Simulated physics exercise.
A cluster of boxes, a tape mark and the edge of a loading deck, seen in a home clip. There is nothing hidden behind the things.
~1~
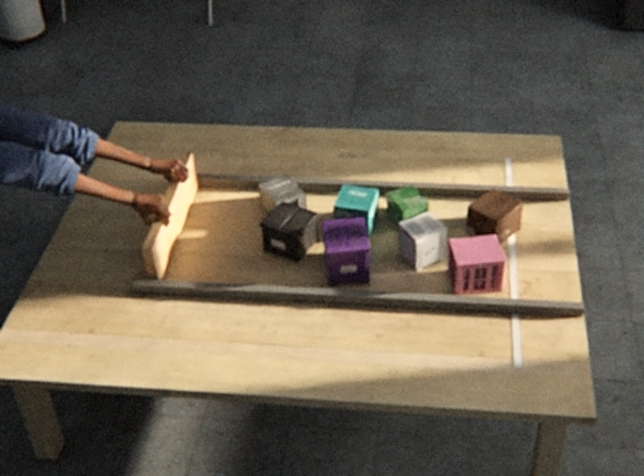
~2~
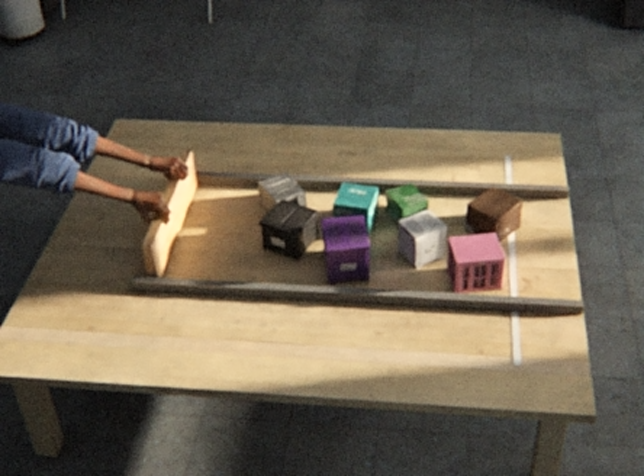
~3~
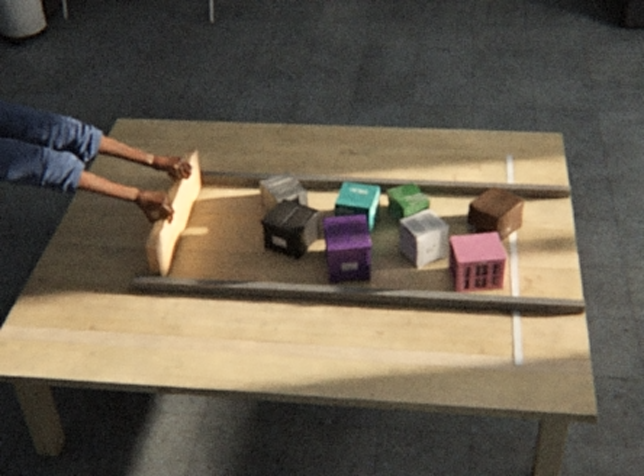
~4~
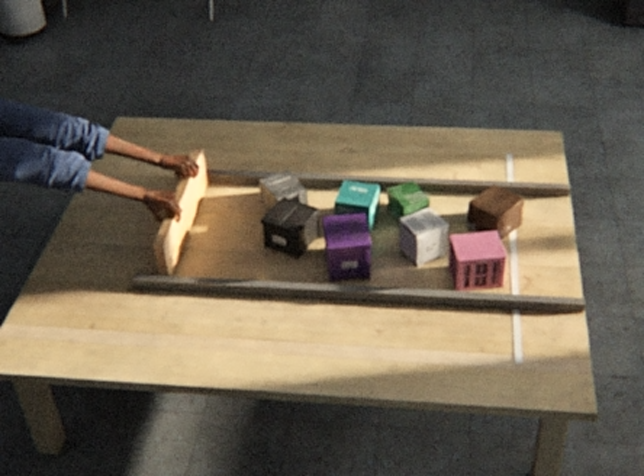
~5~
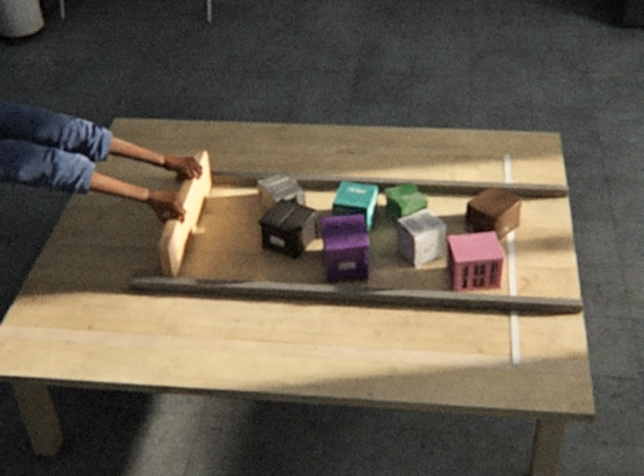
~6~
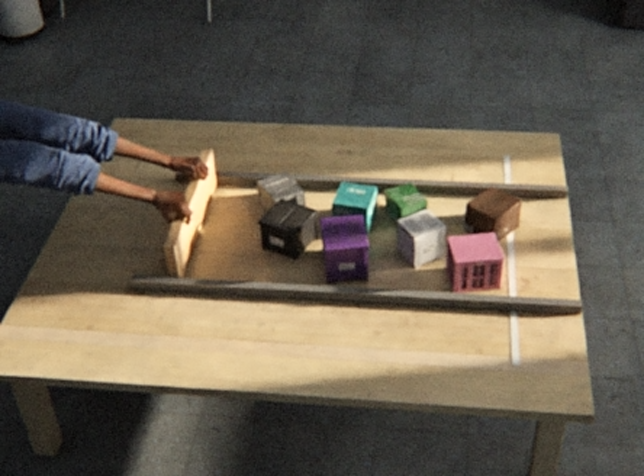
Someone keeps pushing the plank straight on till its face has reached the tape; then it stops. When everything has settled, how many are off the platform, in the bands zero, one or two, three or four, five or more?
The tally of falls will come to three or else four.
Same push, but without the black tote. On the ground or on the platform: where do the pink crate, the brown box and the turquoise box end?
Result - pink crate: It comes off; brown box: It comes off; turquoise box: It stays aboard.
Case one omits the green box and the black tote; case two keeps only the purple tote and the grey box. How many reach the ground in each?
That gives 2 for the first pair taken away and 1 for the second.
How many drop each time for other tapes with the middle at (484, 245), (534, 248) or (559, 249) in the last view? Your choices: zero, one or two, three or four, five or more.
Taking them in turn, just one or two; five or over; five or more.
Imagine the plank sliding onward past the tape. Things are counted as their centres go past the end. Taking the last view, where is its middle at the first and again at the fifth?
For the first, roughly (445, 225); for the next, roughly (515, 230).
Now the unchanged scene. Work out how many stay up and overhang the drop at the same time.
The total would be 2.
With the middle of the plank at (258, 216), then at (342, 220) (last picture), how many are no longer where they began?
First 1 and then 5.
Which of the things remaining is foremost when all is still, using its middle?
It would be the white tote.
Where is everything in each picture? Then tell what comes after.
In the first picture, brown box (494, 218); pink crate (476, 265); white tote (422, 241); plank (172, 215); tape (512, 249).
In the second picture, pink crate (475, 263); purple tote (346, 250).
In the third picture, white tote (423, 239); plank (175, 212).
In the fourth picture, brown box (495, 214); turquoise box (357, 207).
In the fifth picture, pink crate (474, 262); black tote (289, 229).
In the sixth picture, brown box (493, 215); pink crate (474, 263); white tote (421, 239); plank (192, 213); tape (511, 246).
Early on, none off yet; brown box at rest near (493, 215); pink crate at rest near (474, 263); white tote at rest near (421, 239).
A while later, none off yet; brown box travelled about its own width near (526, 220); pink crate travelled a little near (488, 265); white tote travelled about its own width near (468, 243).
Finally, the number that fall off is three or four; lost, green box, pink crate and brown box.
